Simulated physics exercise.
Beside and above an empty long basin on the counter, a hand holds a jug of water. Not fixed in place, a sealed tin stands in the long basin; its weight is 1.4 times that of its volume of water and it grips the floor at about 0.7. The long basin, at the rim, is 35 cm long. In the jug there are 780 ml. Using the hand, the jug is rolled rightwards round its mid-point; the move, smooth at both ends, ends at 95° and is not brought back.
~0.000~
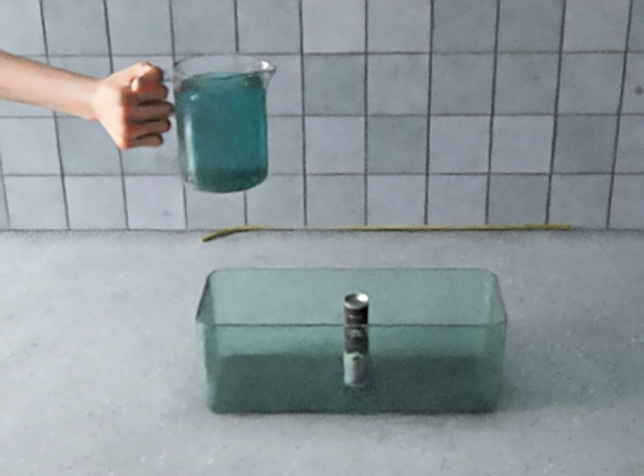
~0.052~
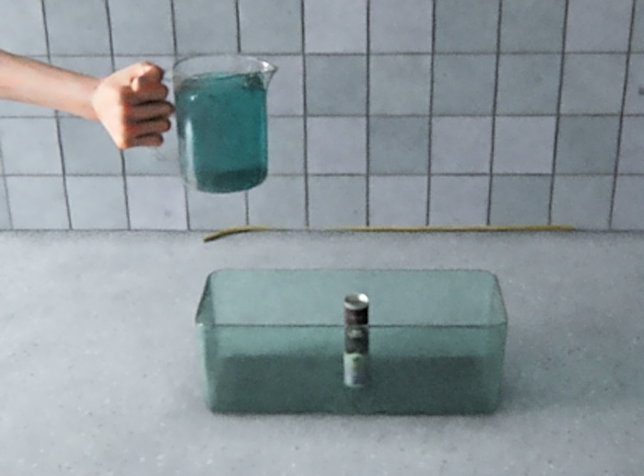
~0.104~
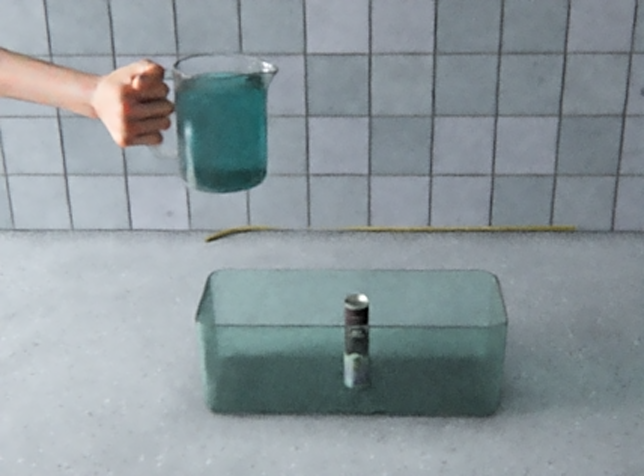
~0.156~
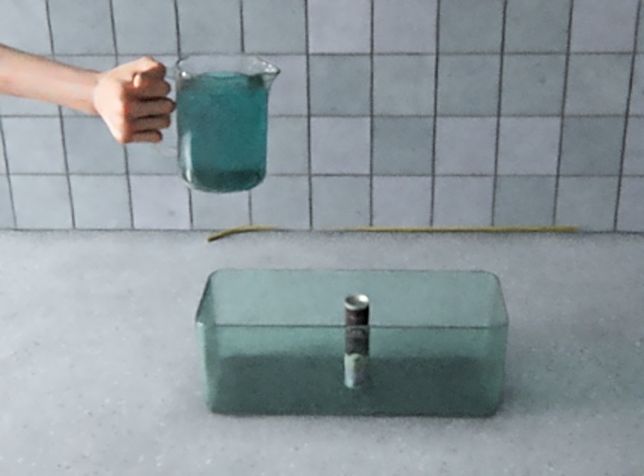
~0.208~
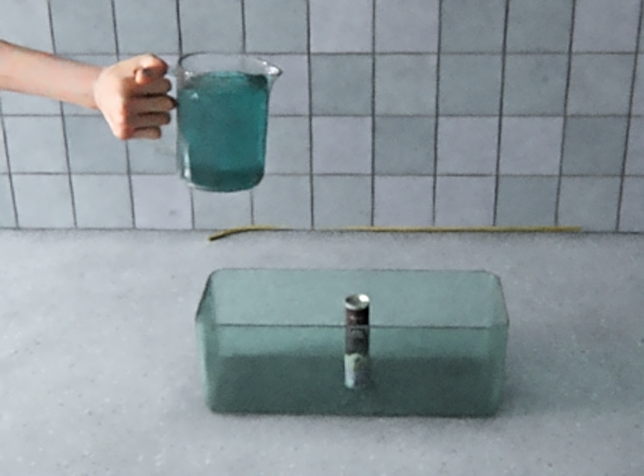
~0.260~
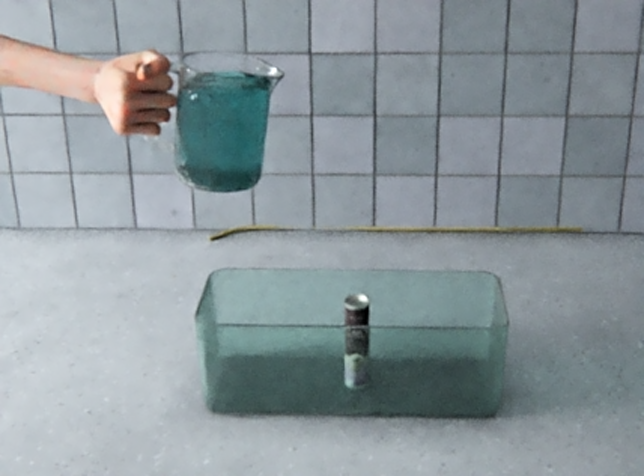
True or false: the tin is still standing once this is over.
True.
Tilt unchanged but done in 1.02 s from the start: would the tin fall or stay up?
Outcome - the tin remains standing.
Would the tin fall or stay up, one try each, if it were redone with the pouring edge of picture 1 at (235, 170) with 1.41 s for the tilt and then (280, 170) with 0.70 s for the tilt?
Run one: It does not tip. Run two: It tumbles.
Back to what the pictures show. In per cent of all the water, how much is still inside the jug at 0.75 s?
90 %.
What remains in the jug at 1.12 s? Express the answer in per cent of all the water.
About 52 per cent.
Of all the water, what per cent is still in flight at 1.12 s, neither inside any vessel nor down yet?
Near 22 in a hundred.
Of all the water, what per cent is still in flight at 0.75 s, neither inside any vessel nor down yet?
Close to 10 in a hundred.
Then, 0.75 s in, the tilt is 53° and 90 per cent is still to pour; the tin stands where it began.
Then, 1.12 s in, the tilt is 85° and 51 per cent is still to pour; the tin stands where it began.
Then, 1.50 s in, the tilt is 95° and 12 per cent is still to pour; the tin stands where it began.
Then, 1.91 s in, the tilt is 95° and 2 per cent is still to pour; the tin stands where it began.
Finally, the tin stands where it began.
